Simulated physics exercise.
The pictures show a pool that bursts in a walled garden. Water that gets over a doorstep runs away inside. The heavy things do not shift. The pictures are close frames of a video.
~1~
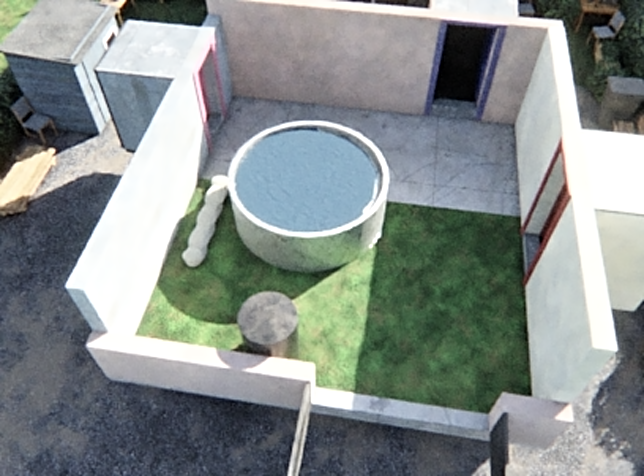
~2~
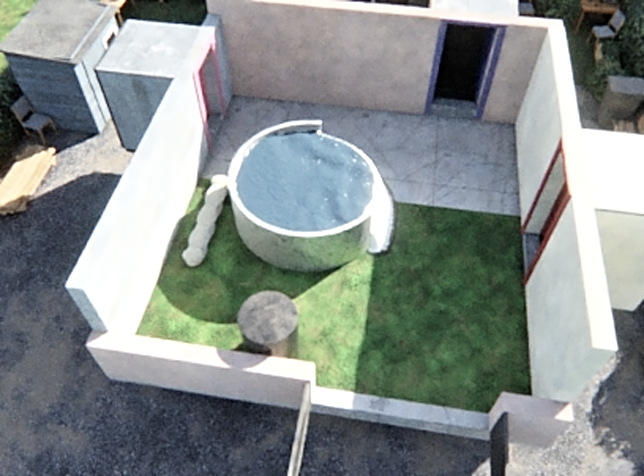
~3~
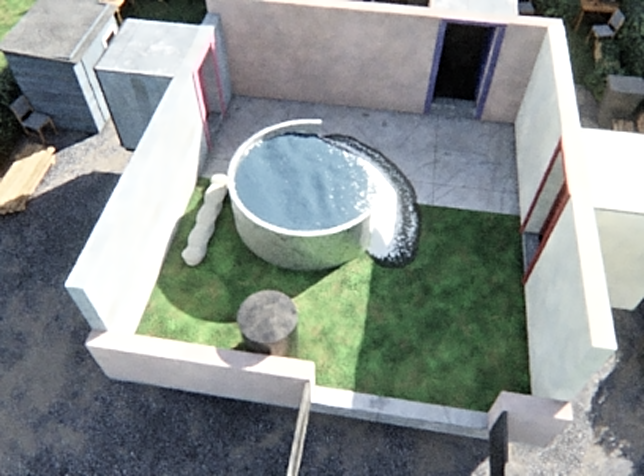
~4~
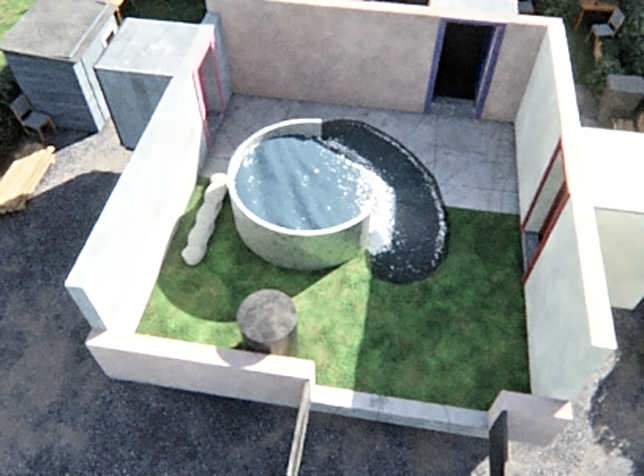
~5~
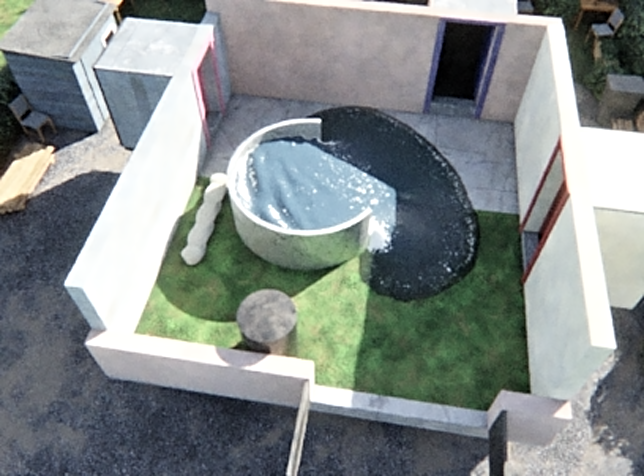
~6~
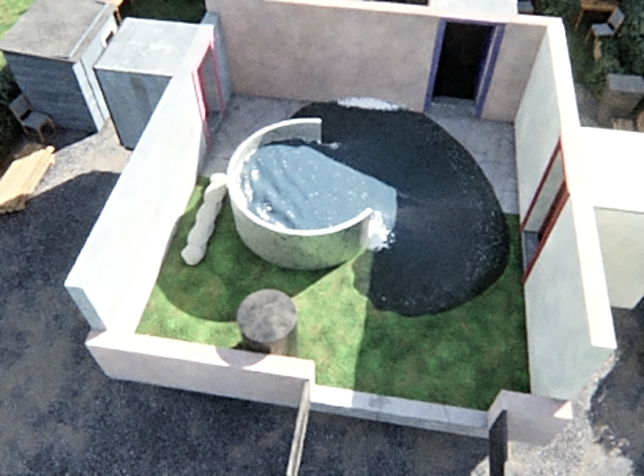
In a walled garden of grass and paving, a round pool sits full of still water. Its right side opens and water pours out through the gap, spreading in a widening dark sheet over the paving and lawn to the right, while the level inside the pool lowers.
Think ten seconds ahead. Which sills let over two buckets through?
In the end: The red door lets in a lot; the blue door lets in a lot; the pink door lets in a lot.
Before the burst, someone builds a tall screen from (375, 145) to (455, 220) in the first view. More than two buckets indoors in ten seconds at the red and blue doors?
One by one: The red one takes more; the blue one takes less.
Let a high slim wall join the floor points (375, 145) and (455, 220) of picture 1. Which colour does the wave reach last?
Last comes the door marked pink.
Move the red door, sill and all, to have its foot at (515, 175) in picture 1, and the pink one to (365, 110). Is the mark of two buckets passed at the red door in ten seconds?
Then: The red one is over.
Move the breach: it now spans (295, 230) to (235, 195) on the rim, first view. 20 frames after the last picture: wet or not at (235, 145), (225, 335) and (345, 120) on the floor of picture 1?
As listed: Wet, flooded, no water.
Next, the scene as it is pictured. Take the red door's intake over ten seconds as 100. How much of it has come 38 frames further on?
About 100 per cent.
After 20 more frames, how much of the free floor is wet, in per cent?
I make it 70 per cent.
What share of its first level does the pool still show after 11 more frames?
Roughly 30 per cent.
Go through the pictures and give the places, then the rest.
Still water in the round pool at (309, 177), in the first frame.
The front is at a hidden place, out from the gap at (375, 181), in the second frame.
Water pours out at (374, 182) and has run to a hidden place, in the third frame.
Water pours out at (374, 184) and has run to a hidden place, in the fourth frame.
Water pours out at (373, 184) and has run to (323, 113), in the fifth frame.
Water pours out at (373, 185) and has run to (320, 103), in the sixth frame.
A moment on, water covers 50 % of the floor; the red door over two buckets in, the blue door wet at the sill, nothing in, the pink door not reached.
Next, water covers 60 % of the floor; the red door over two buckets in, the blue door under two buckets in, the pink door not reached.
Then, water covers 70 % of the floor; the red door far over two buckets in, the blue door far over two buckets in, the pink door wet at the sill, nothing in.
Later, water covers 90 % of the floor; the red door far over two buckets in, the blue door far over two buckets in, the pink door over two buckets in.
In the end, water covers 95 % of the floor; the red door far over two buckets in, the blue door far over two buckets in, the pink door over two buckets in.
